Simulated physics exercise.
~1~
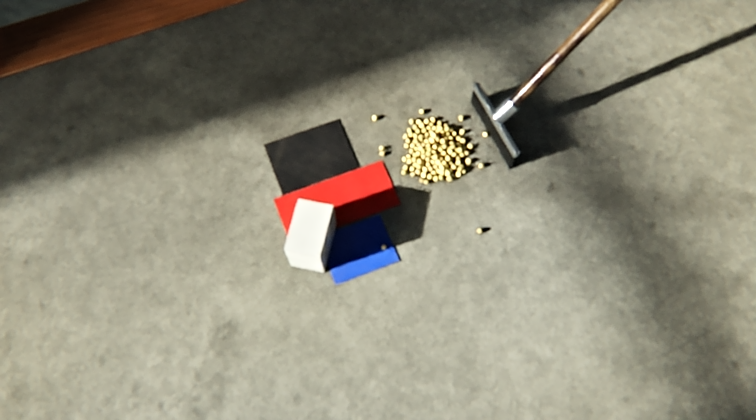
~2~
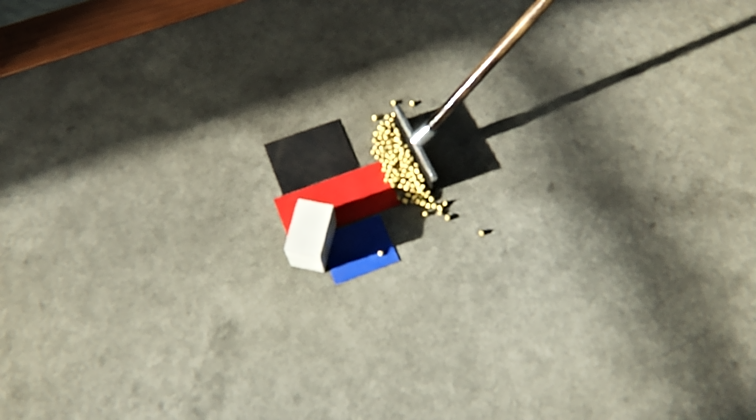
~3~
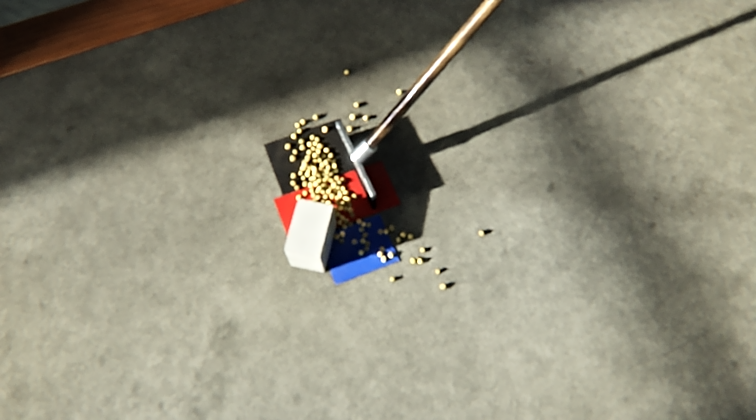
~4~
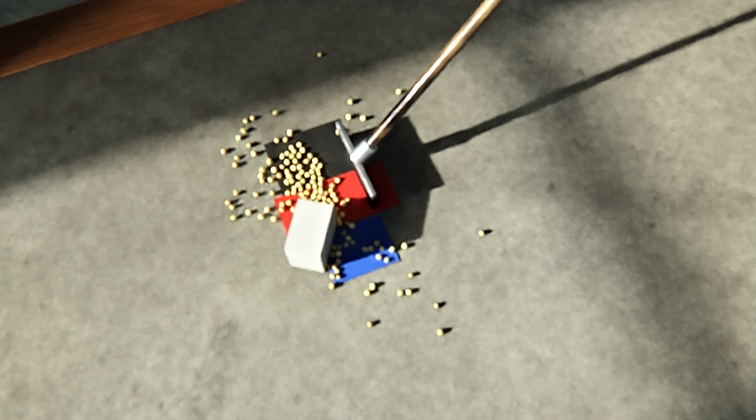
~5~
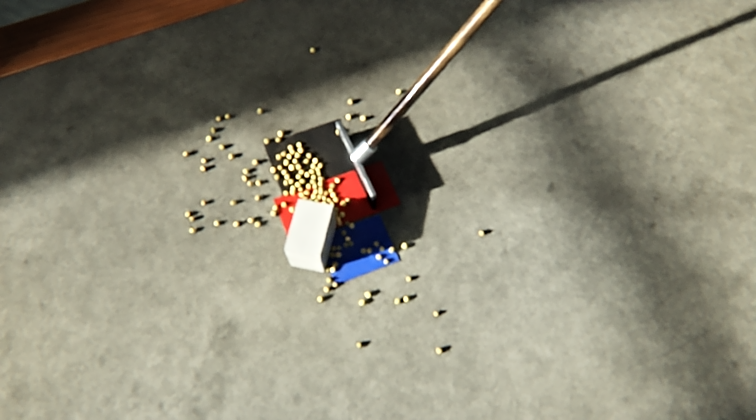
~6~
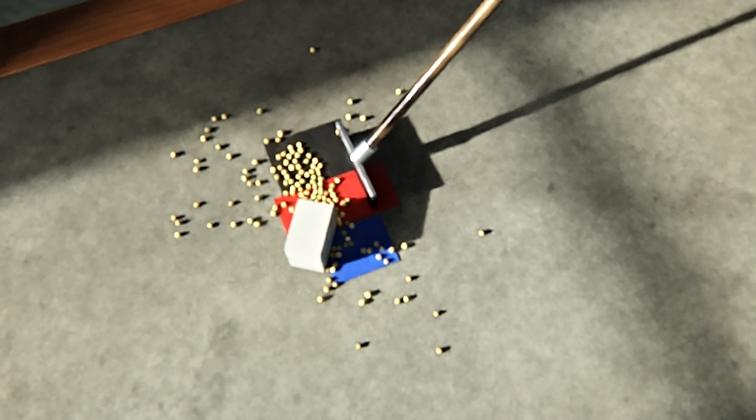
A squeegee pushed a heap of small yellowish beans leftwards across a grey floor onto black, red and blue sheets beside a pale block, then stopped, while many beans scattered past the sheets and came to rest, leaving a cluster on the black and red.
